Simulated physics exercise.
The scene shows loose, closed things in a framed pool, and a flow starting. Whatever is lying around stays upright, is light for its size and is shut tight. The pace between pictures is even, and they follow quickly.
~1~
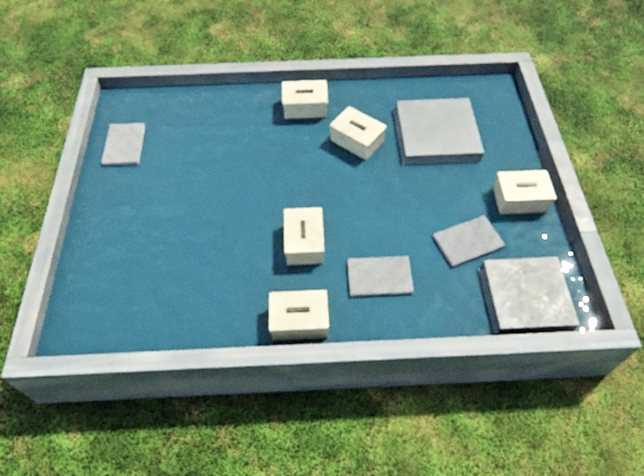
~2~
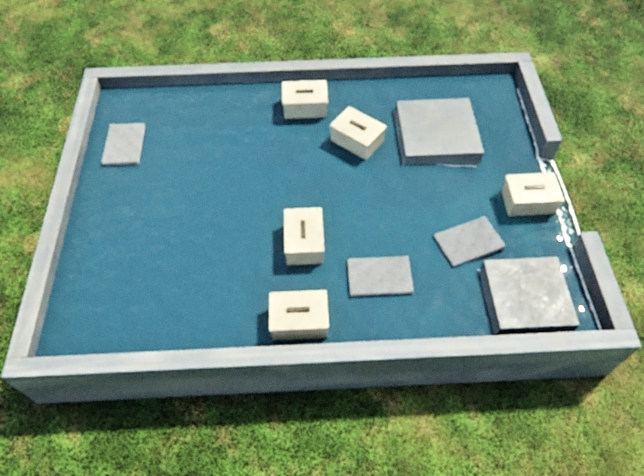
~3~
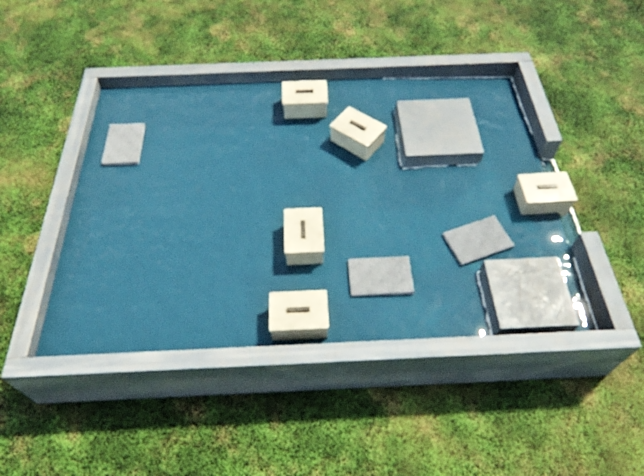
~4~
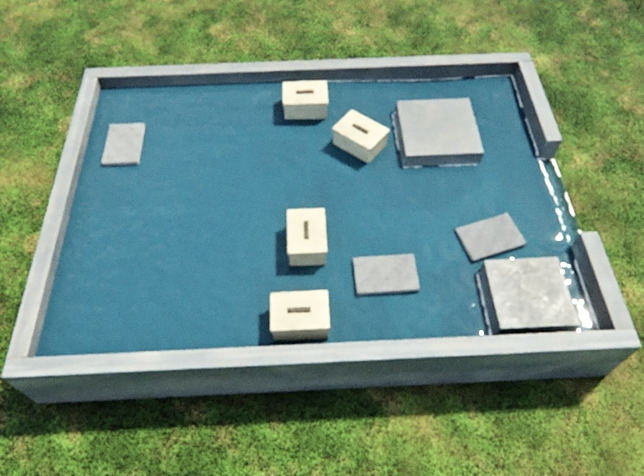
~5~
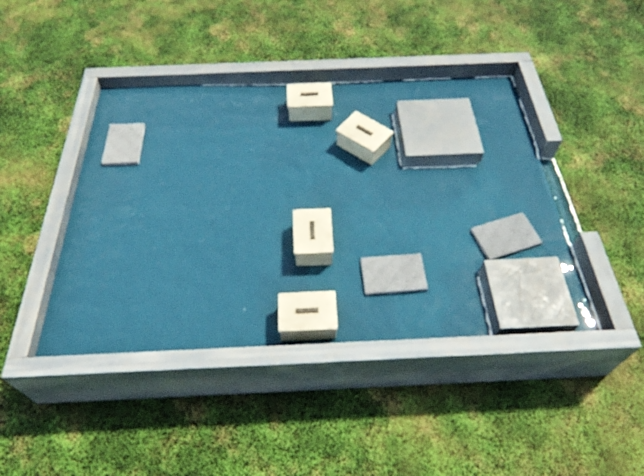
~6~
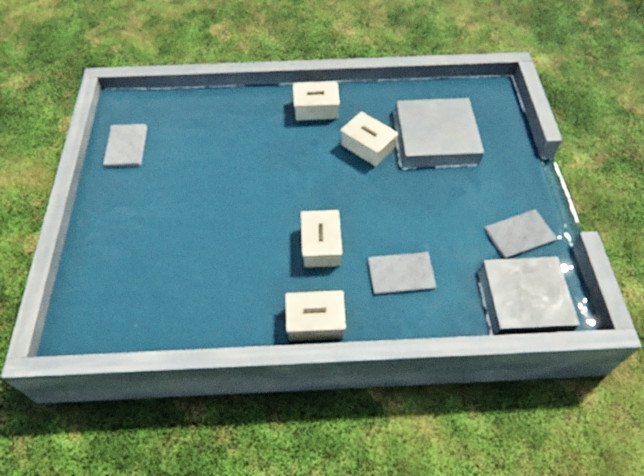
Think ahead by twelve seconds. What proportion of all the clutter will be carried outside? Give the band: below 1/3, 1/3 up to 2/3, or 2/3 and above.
The way it goes, one to two in three of the loose things get out.
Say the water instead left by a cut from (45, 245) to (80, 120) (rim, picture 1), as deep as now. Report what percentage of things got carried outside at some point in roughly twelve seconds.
Near 10 in a hundred.
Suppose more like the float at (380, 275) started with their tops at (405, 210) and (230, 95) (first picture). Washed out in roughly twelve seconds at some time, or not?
First one makes it out, second one does not escape.
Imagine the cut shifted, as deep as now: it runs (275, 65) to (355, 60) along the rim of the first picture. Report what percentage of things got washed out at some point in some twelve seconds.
I'd say some 20 in a hundred.
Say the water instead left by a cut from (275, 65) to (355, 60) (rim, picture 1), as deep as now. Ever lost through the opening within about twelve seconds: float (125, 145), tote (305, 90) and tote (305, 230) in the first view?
Outcome for each, in the order asked: Not flushed / flushed / not flushed.
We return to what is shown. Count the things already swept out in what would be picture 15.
2.
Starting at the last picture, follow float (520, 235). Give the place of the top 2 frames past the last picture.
Roughly at (550, 226).
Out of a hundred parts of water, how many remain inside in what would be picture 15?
Roughly 84 percent.
A moment on, 1 of 8 are out; 7 afloat.
Next, 2 of 8 are out; 6 afloat.
Later, 2 of 8 are out; 6 afloat.
In the end, 3 of 8 are out; 5 afloat.
